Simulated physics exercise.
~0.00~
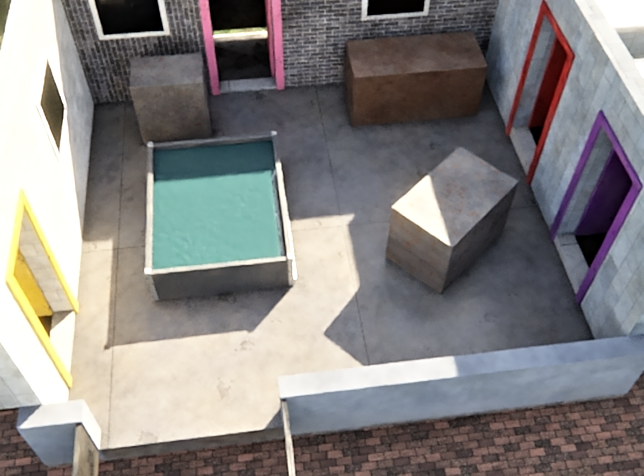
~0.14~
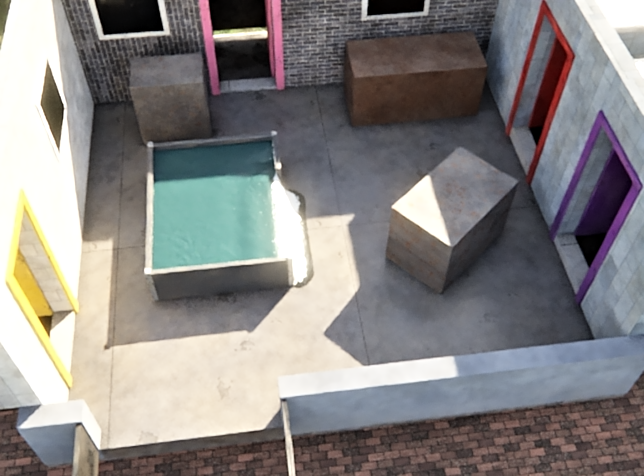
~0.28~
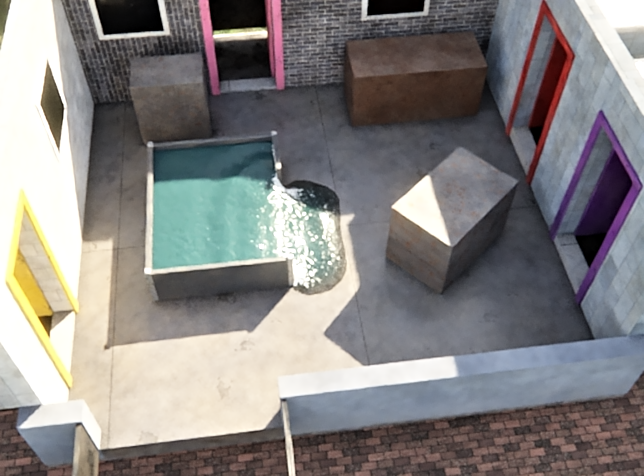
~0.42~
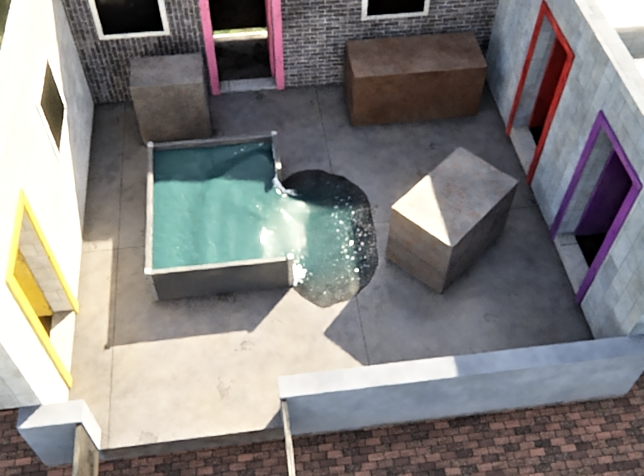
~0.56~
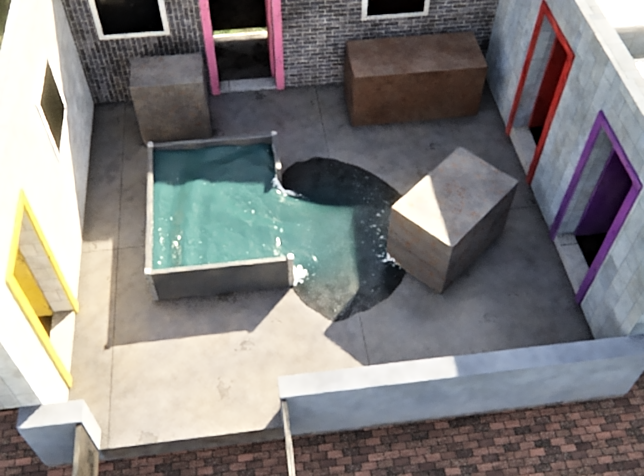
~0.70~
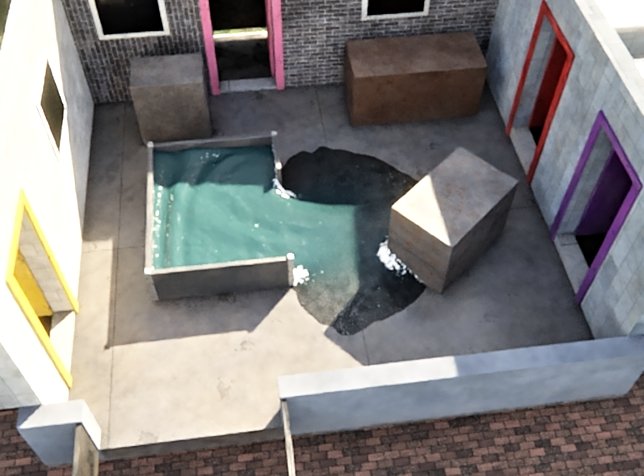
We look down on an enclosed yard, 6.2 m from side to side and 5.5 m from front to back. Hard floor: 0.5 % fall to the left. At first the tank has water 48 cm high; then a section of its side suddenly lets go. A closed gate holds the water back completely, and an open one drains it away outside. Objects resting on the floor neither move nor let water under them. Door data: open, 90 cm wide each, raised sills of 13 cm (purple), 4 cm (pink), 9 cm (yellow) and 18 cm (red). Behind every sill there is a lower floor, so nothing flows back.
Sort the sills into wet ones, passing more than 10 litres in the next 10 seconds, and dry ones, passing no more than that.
Purple door: Dry; pink door: Wet; yellow door: Dry; red door: Dry.
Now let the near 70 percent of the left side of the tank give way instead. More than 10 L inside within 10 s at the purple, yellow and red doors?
In that case, purple door: Less than that, yellow door: More than that, red door: Less than that.
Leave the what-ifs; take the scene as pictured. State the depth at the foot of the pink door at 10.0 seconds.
Roughly 8.5 centimetres.
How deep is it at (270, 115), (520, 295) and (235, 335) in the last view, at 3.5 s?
About 0, 2 and 0 cm respectively.
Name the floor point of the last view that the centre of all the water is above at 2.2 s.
Balance point at about (322, 226).
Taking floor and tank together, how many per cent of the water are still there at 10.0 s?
Some 98 in a hundred.
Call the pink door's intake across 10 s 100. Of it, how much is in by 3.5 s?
I'd put it at about 0 per cent by that point.
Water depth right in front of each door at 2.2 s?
Depths: Purple door 0 cm, pink door 0 cm, yellow door 0 cm, red door 15 cm.
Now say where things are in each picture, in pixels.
The first frame shows still water, 48 cm deep, in the tank at (217, 202).
In the second frame, water pours out at (283, 229) and has run 0.8 m, to (289, 194); typically 9 cm deep outside, 48 cm at the tank's back.
In the third frame, the front is at (305, 186), 1.0 m from the gap at (283, 231); 1.1 m2 of floor is under water; 48 cm left at the back of the tank.
In the fourth frame, water pours out at (283, 231) and has run 1.3 m, to (353, 191); typically 7 cm deep outside, 48 cm at the tank's back.
In the fifth frame, the front is at a hidden place, 1.7 m from the gap at (283, 231); 3.0 m2 of floor is under water; 45 cm left at the back of the tank.
In the sixth frame, water pours out at (283, 231) and has run 2.2 m, to a hidden place; typically 6 cm deep outside, 40 cm at the tank's back.
After 1.4 s water covers 25 % of the floor and is deepest (30 cm) near (385, 253); purple door not reached, pink door not reached, yellow door not reached, red door not reached.
After 2.2 s water covers 35 % of the floor and is deepest (30 cm) near (495, 118); purple door not reached, pink door not reached, yellow door not reached, red door 15 cm at the sill, 0 L in.
After 3.5 s water covers 50 % of the floor and is deepest (24 cm) near (482, 87); purple door 6 cm at the sill, 0 L in, pink door not reached, yellow door not reached, red door 15 cm at the sill, 1 L in.
After 6.0 s water covers 70 % of the floor and is deepest (15 cm) near (497, 220); purple door 14 cm at the sill, 1 L in, pink door 2 cm at the sill, 0 L in, yellow door 2 cm at the sill, 0 L in, red door 13 cm at the sill, 1 L in.
After 10.0 s water covers 95 % of the floor and is deepest (10 cm) near (95, 105); purple door 7 cm at the sill, 2 L in, pink door 9 cm at the sill, 18 L in, yellow door 8 cm at the sill, 0 L in, red door 6 cm at the sill, 1 L in.
